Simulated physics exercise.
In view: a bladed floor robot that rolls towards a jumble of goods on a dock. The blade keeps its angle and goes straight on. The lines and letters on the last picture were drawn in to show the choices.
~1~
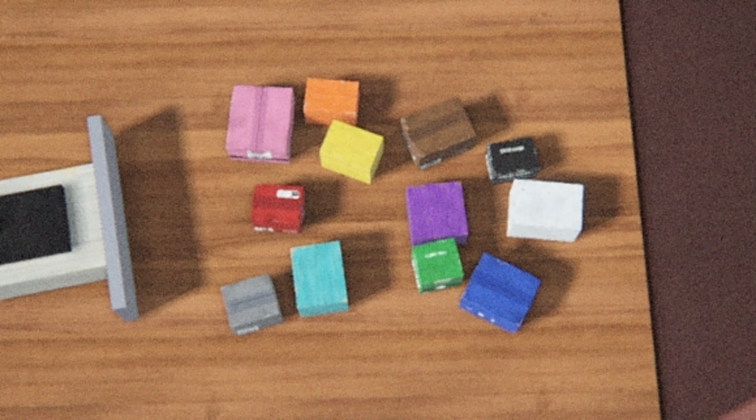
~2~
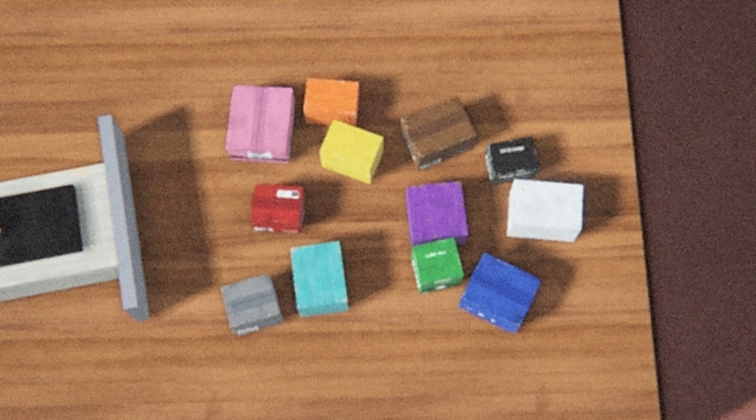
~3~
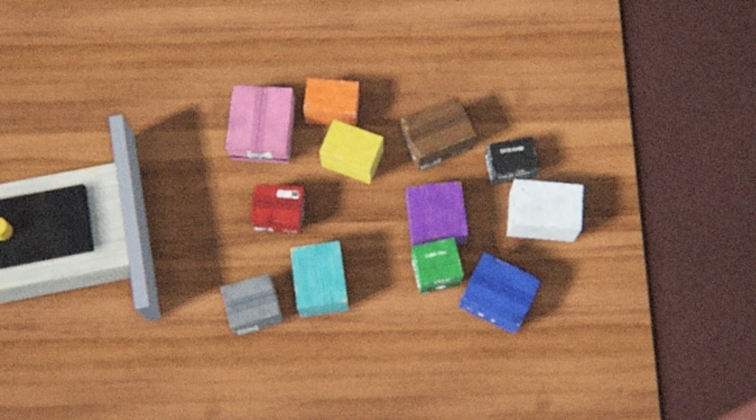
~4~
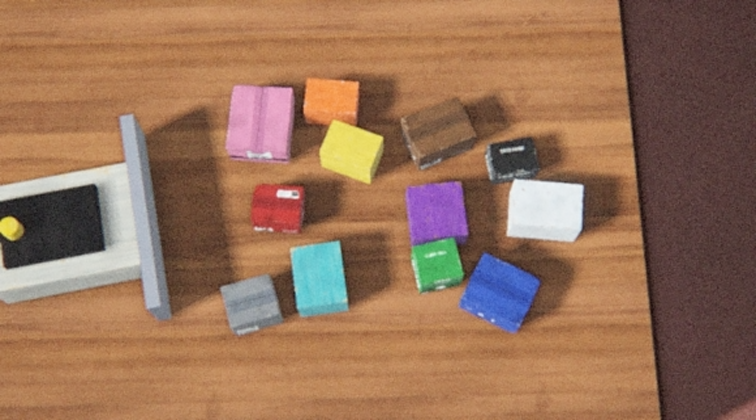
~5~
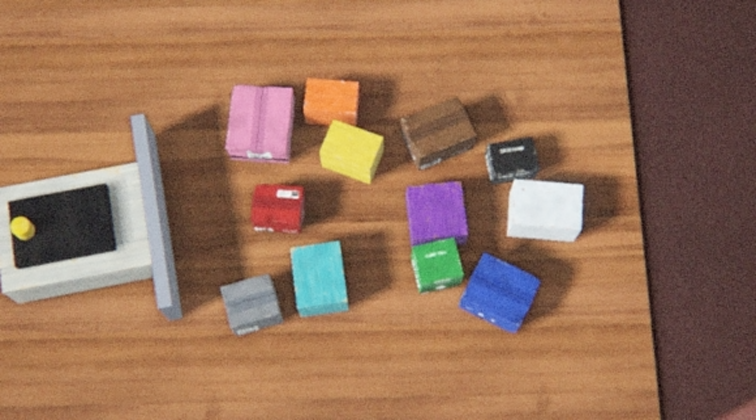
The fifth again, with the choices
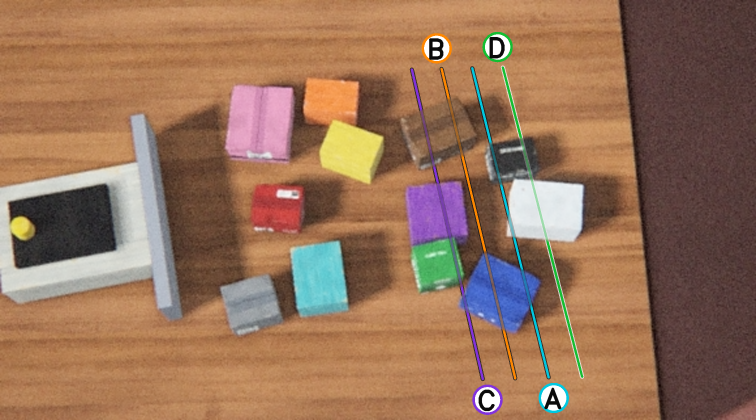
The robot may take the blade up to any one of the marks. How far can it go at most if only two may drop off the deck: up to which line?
D is the last line within the limit.
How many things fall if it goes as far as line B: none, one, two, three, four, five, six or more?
By then, none.
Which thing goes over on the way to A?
The white crate.
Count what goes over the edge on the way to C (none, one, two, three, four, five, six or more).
In all, none.
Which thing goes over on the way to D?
The white crate goes over.
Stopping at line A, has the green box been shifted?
Yes.
On the copy, A at (509, 216); B at (477, 217); C at (446, 218); D at (541, 215).
On D. First, robot (212, 220); orange crate (366, 86); pink parcel (310, 110).
Then, robot (355, 217); white crate (588, 199); orange crate (392, 55).
Finally, robot (463, 214); white crate over the edge; blue box (647, 305); one fallen.
By contrast, A is within the limit but short; B is within the limit but short; C is within the limit but short.
